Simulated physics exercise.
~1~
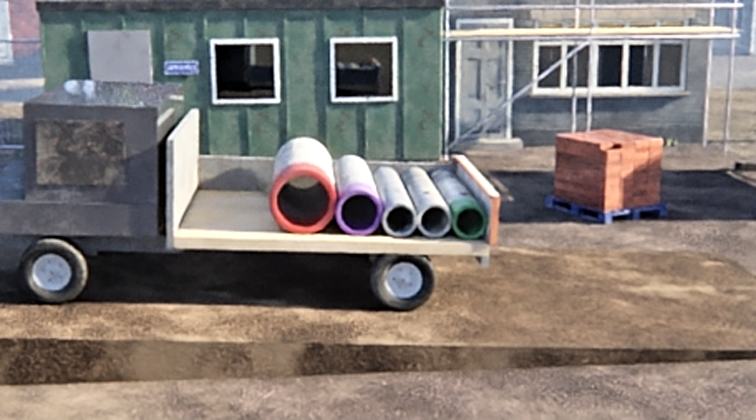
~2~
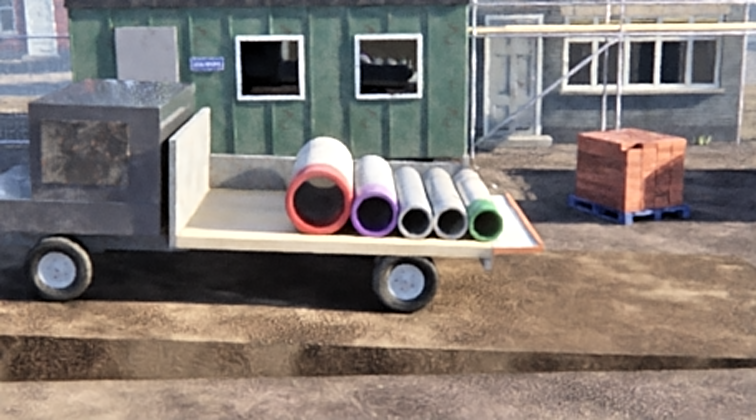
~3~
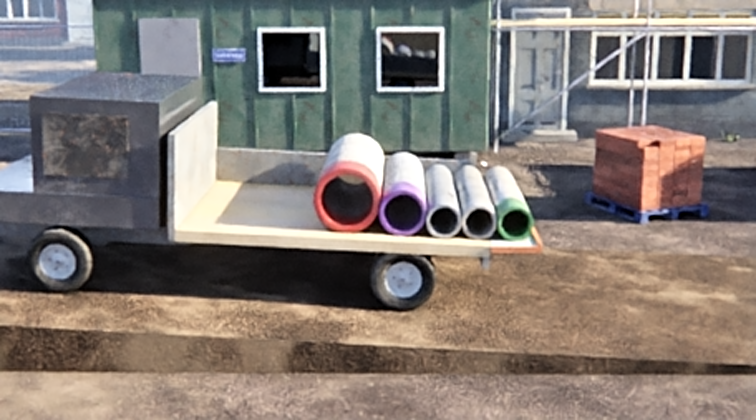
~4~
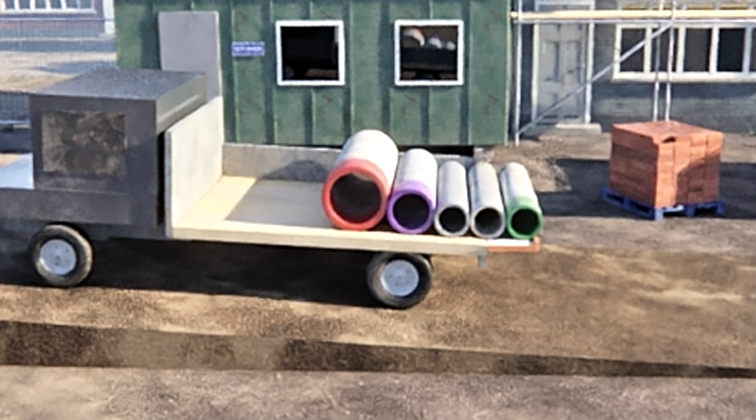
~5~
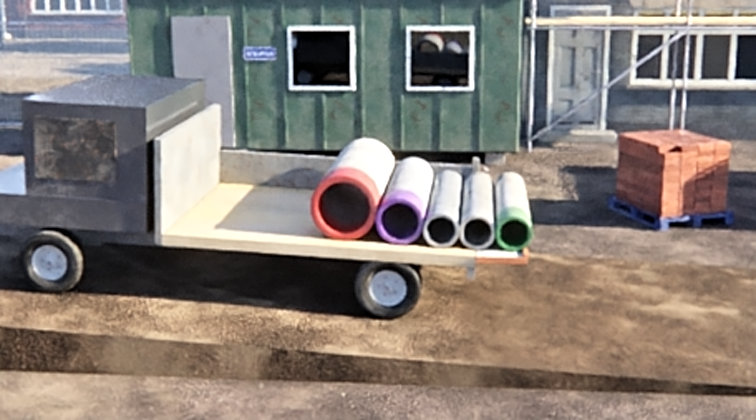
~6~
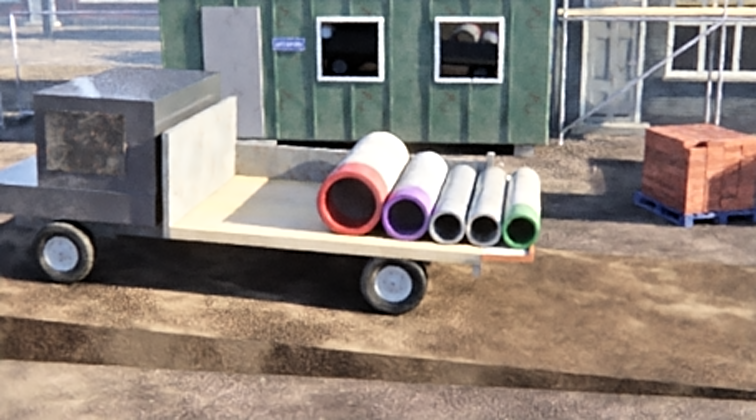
Building site with a flatbed truck, its tailgate dropping and five pipes rolling right, the green-ended one stopping on the lowered gate.
